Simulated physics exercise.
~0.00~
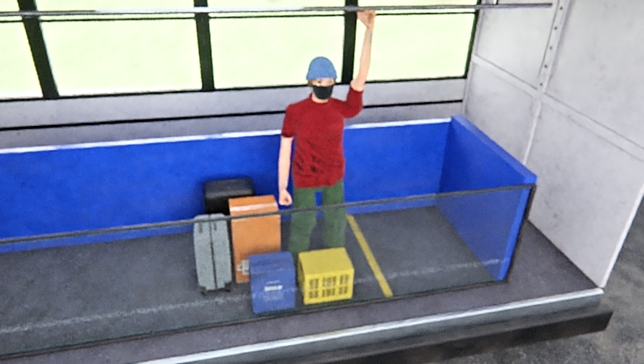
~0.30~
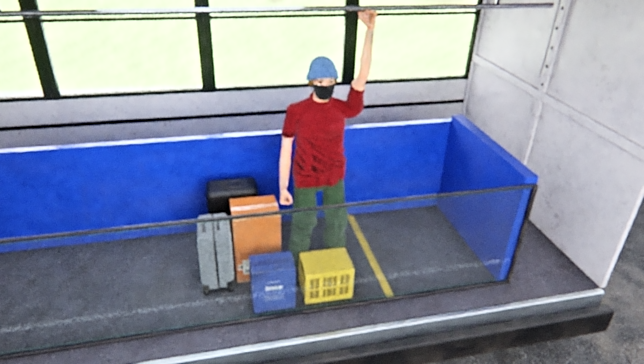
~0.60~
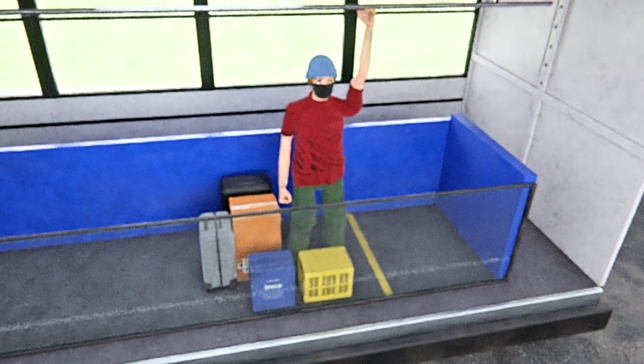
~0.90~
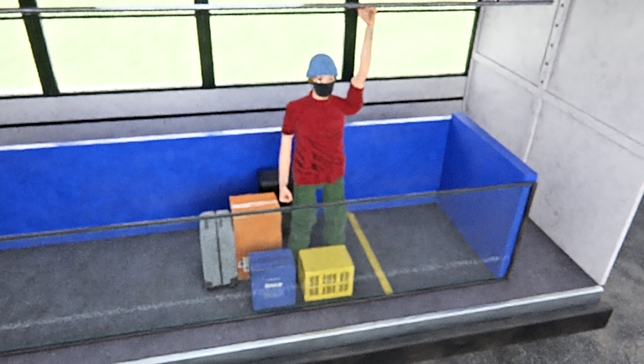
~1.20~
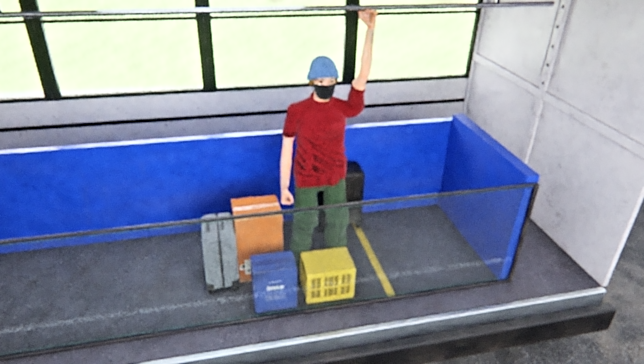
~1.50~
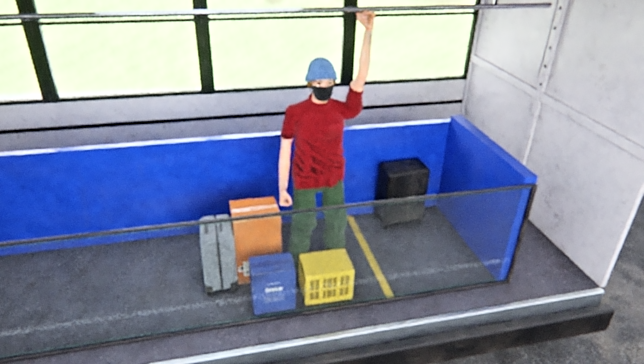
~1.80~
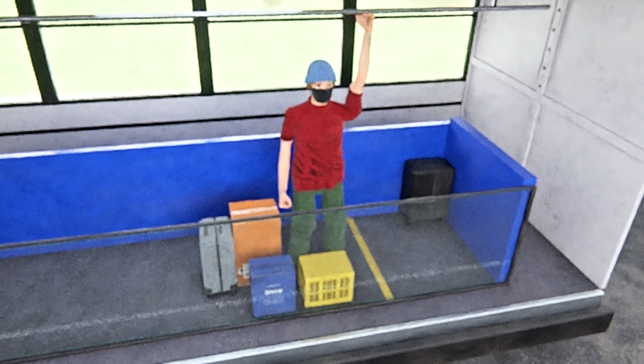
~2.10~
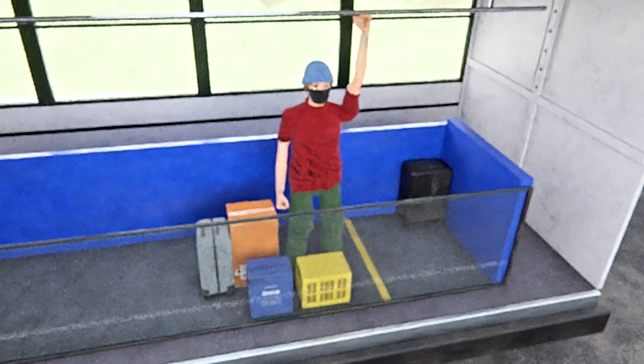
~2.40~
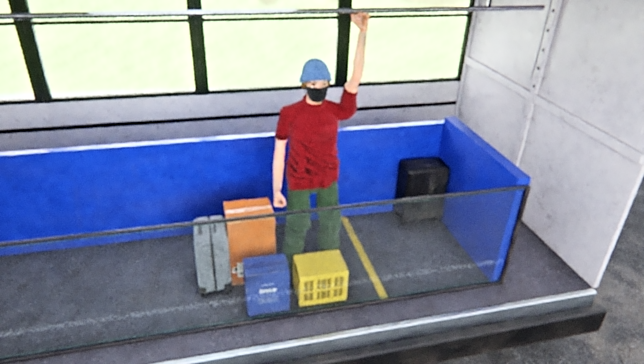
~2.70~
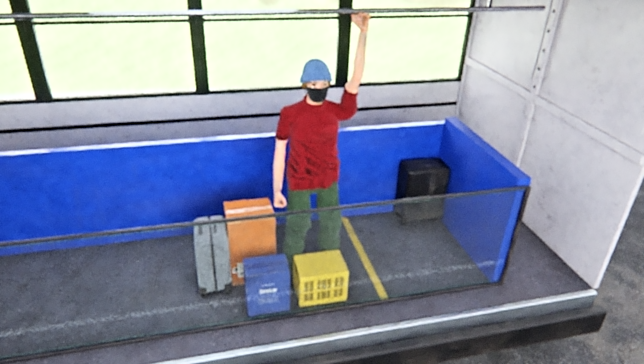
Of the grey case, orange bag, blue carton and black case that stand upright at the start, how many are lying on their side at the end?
None of them are lying on their side. The grey case, orange bag, blue carton and black case are all still upright at the end.
